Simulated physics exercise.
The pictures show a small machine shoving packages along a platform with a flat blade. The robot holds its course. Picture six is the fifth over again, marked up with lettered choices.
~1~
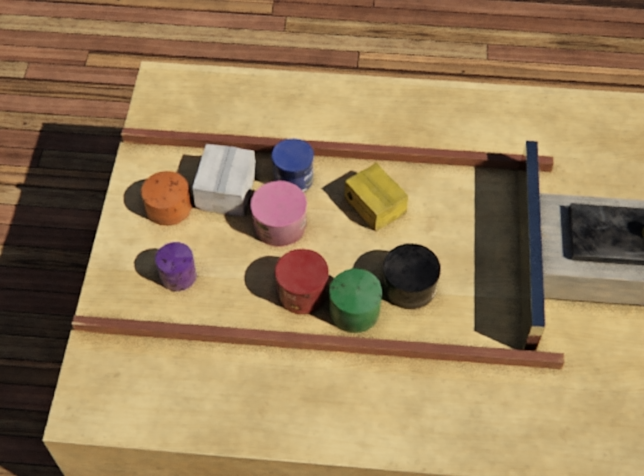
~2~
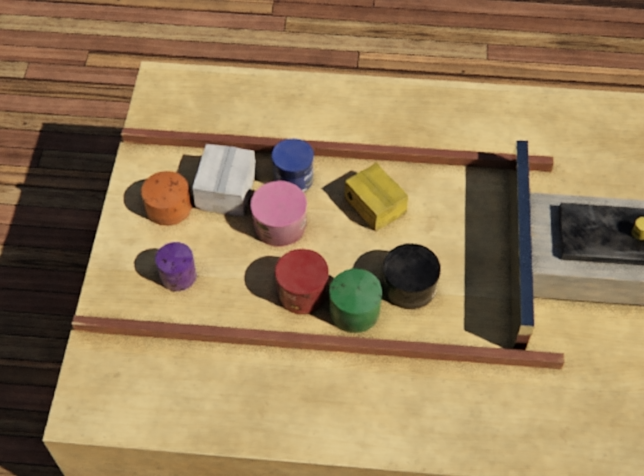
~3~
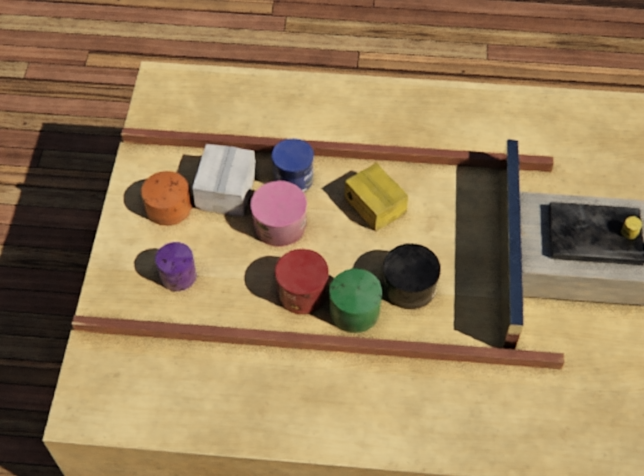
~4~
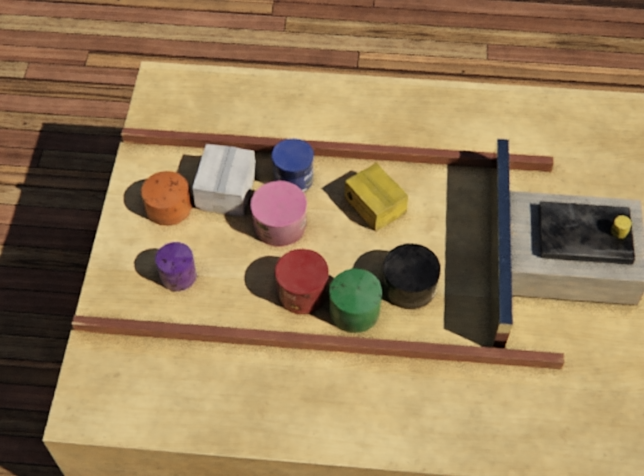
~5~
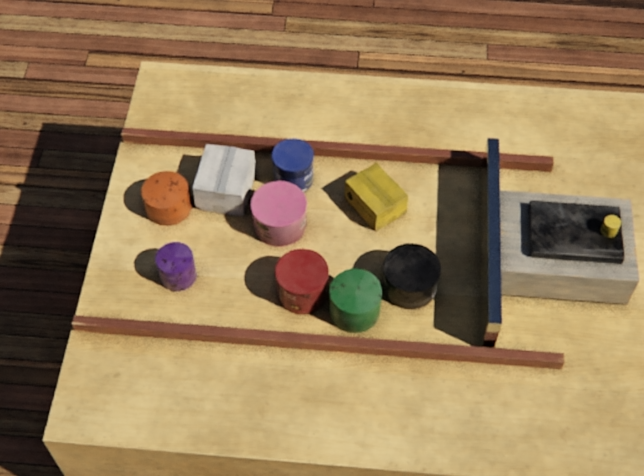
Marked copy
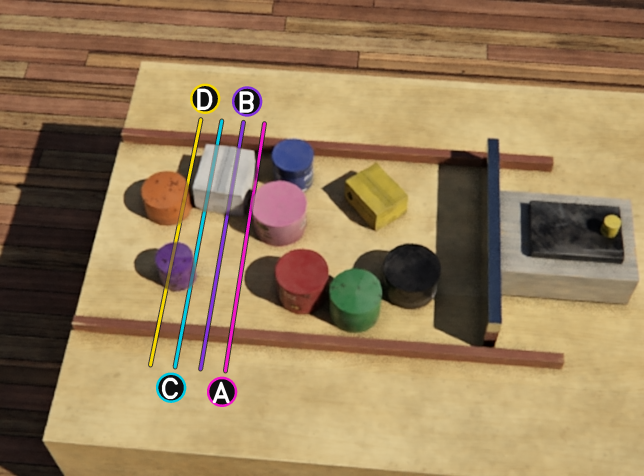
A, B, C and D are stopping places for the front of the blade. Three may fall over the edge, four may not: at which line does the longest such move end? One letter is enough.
D is the last line within the limit.
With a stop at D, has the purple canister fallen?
By then, yes.
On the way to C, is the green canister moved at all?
By then, yes.
On the marked copy, A at (247, 237); B at (224, 235); C at (200, 234); D at (178, 232).
With D. Early on, robot (451, 222); green canister (339, 309); red pail (292, 283).
Further on, robot (336, 214); orange canister (137, 206); purple canister (146, 256).
At the end, robot (249, 207); orange canister over the edge; white box over the edge; three fallen.
As for the rest, A is within the limit but short; B is within the limit but short; C is within the limit but short.
